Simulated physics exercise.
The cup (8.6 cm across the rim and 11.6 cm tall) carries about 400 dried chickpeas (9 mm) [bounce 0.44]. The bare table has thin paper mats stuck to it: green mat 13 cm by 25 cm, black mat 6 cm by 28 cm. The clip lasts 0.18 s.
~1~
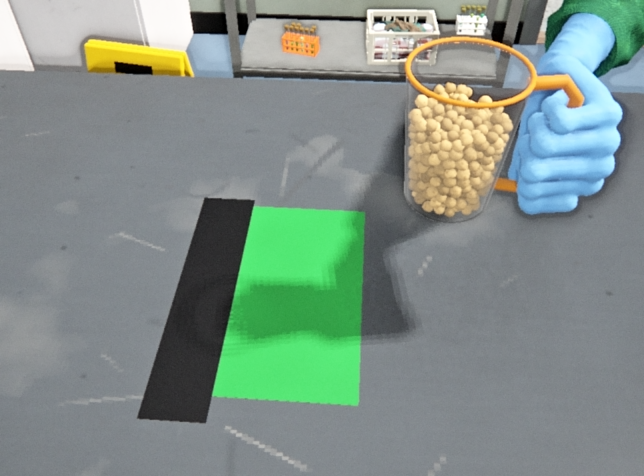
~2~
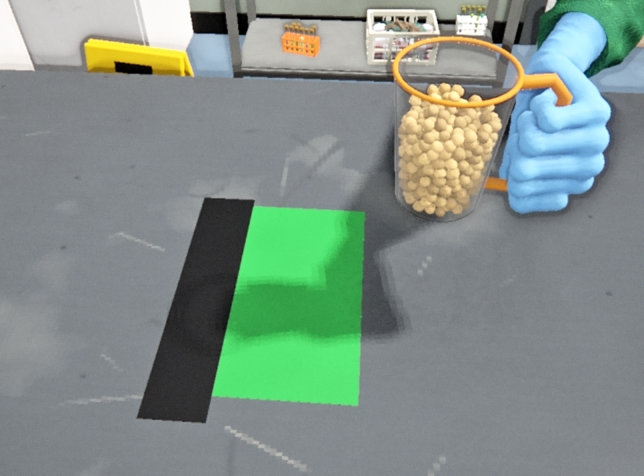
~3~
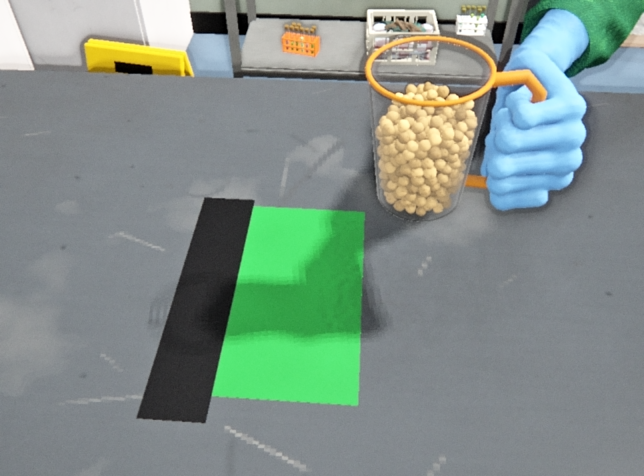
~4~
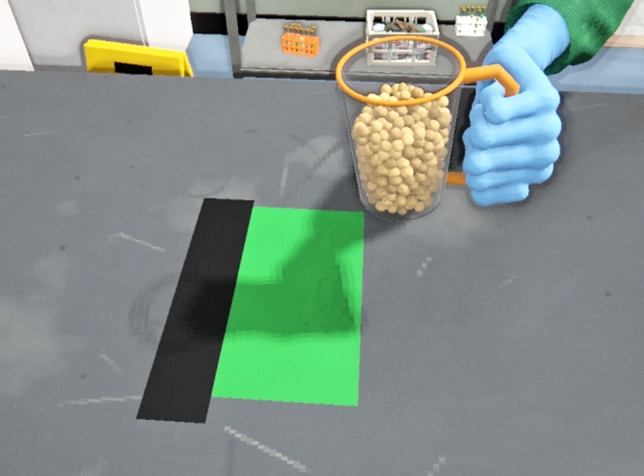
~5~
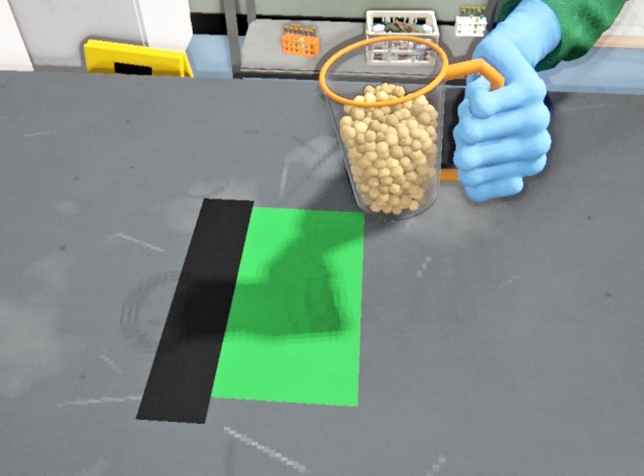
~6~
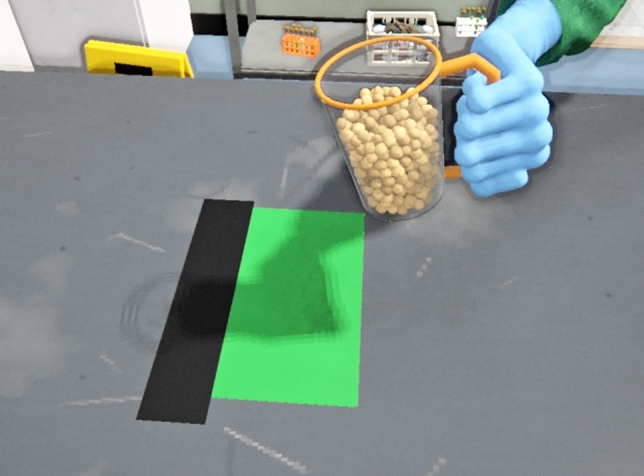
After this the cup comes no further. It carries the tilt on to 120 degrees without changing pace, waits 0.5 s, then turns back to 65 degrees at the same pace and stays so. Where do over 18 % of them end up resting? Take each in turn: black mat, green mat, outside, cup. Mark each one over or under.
My marks are as follows: Black mat - over; green mat - over; outside - under; cup - under.
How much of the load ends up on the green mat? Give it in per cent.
Around 65 in a hundred.
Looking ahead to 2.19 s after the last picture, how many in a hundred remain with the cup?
Roughly 0 percent of the load.
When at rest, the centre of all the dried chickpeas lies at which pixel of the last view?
(257, 289) or so.
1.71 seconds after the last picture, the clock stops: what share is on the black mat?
Close to 25 in a hundred by then.
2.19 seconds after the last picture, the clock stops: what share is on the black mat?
It comes to some 25 in a hundred.
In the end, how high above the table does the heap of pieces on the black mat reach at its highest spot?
Around 1.5 cm above the table.
Then, 0.66 s after the last picture, tilt 92 degrees; cup 100 %; middle of all pieces on or above the table near (402, 144).
Then, 1.21 s after the last picture, tilt 120 degrees; black mat 15 %, green mat 70 %, cup 5 %; middle of all pieces on or above the table near (278, 272).
Then, 1.71 s after the last picture, tilt 97 degrees; black mat 25 %, green mat 65 %, outside 10 %; middle of all pieces on or above the table near (256, 287).
Then, 2.19 s after the last picture, tilt 65 degrees; black mat 25 %, green mat 65 %, outside 10 %; middle of all pieces on or above the table near (256, 287).
In the end, black mat 25 %, green mat 65 %, outside 10 %, cup 0 %.
